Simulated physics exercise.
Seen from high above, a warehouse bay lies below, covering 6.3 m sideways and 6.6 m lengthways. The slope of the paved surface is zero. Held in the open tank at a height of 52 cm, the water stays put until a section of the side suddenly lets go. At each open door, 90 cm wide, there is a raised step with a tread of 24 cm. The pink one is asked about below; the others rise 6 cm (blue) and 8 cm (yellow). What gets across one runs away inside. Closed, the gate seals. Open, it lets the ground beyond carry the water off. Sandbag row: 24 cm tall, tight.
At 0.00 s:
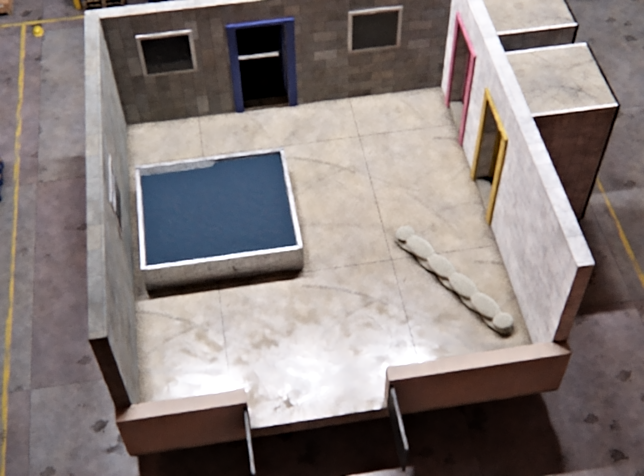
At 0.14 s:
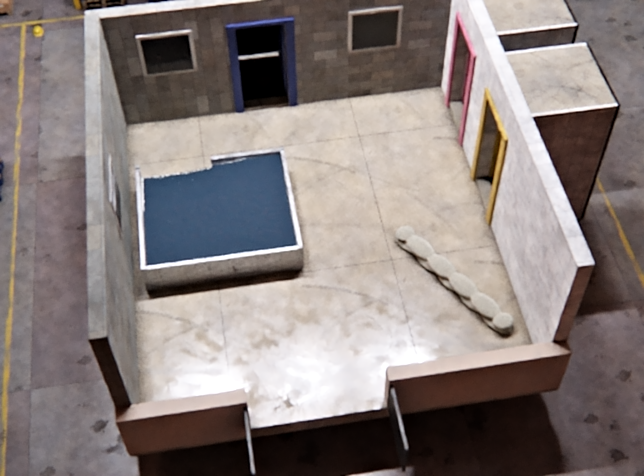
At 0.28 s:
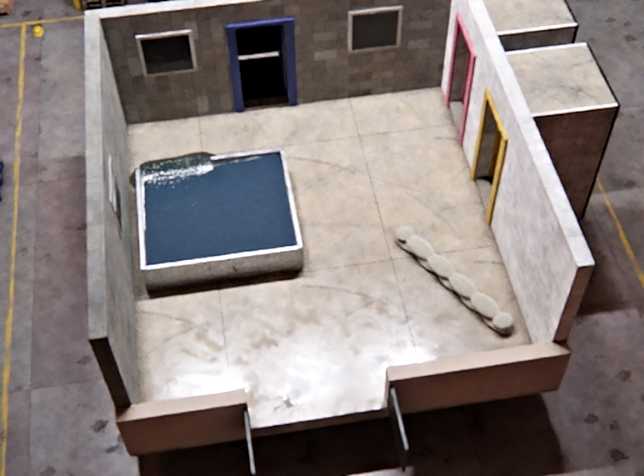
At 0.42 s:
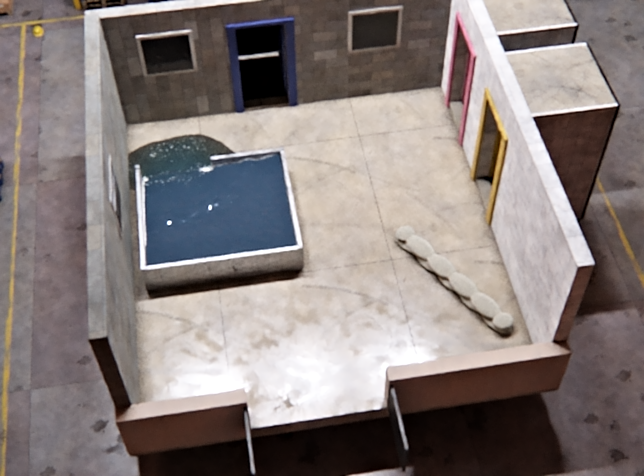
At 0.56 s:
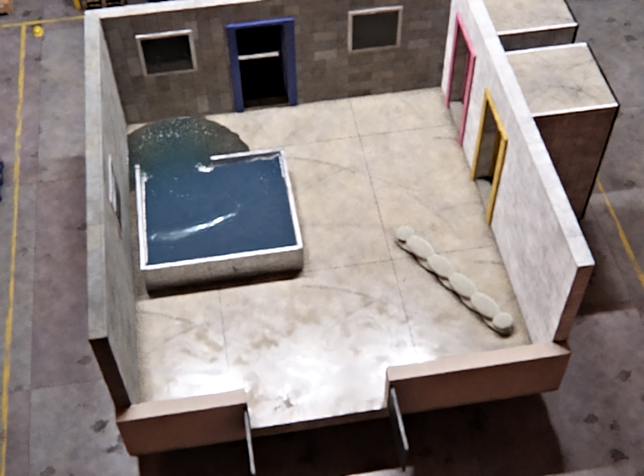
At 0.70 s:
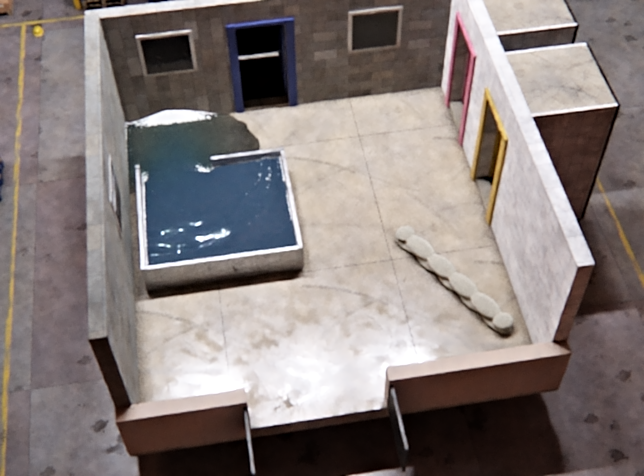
Water pouring from the far side of an open tank, spreading across the pale floor toward the back wall, sandbags lying still.
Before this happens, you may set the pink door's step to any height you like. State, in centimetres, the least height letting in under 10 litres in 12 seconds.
It is roughly 18 cm.
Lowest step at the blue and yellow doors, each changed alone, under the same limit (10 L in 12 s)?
About 11.0 cm at blue and 13.0 cm at yellow.
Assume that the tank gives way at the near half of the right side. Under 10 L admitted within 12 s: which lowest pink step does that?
Then it needs around 11.0 cm.
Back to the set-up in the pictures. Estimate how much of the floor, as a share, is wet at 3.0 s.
Wet: Close to 30 %.
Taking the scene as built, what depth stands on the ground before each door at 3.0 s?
Reading in centimetres: Blue = 12, pink = 0, yellow = 0.
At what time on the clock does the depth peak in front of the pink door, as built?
It peaks at about 4.0 s.
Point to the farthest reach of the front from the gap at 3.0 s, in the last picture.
At about (426, 92).
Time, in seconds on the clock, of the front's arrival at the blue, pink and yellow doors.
The blue door at 1.2 seconds, the pink door at 3.4 seconds, the yellow door at 4.0 seconds.
After 1.4 s water covers 10 % of the floor, deepest (48 cm) near (127, 129); it has not reached the pink door.
After 3.0 s water covers 30 % of the floor, deepest (35 cm) near (137, 128); it has not reached the pink door.
After 12.0 s water covers 90 % of the floor, deepest (12 cm) near (489, 246); 11 cm at the pink door, 46 litres in over its 14 cm step.
At the pink door as built, the water arrived by 3.4 s and peaked near 22 cm at 4.0 s.
Run again over the same 12 s with other heights there, 34 litres in over 15 cm, 3 litres over 20 cm. The limit of 10 litres is kept from about 18 cm up.
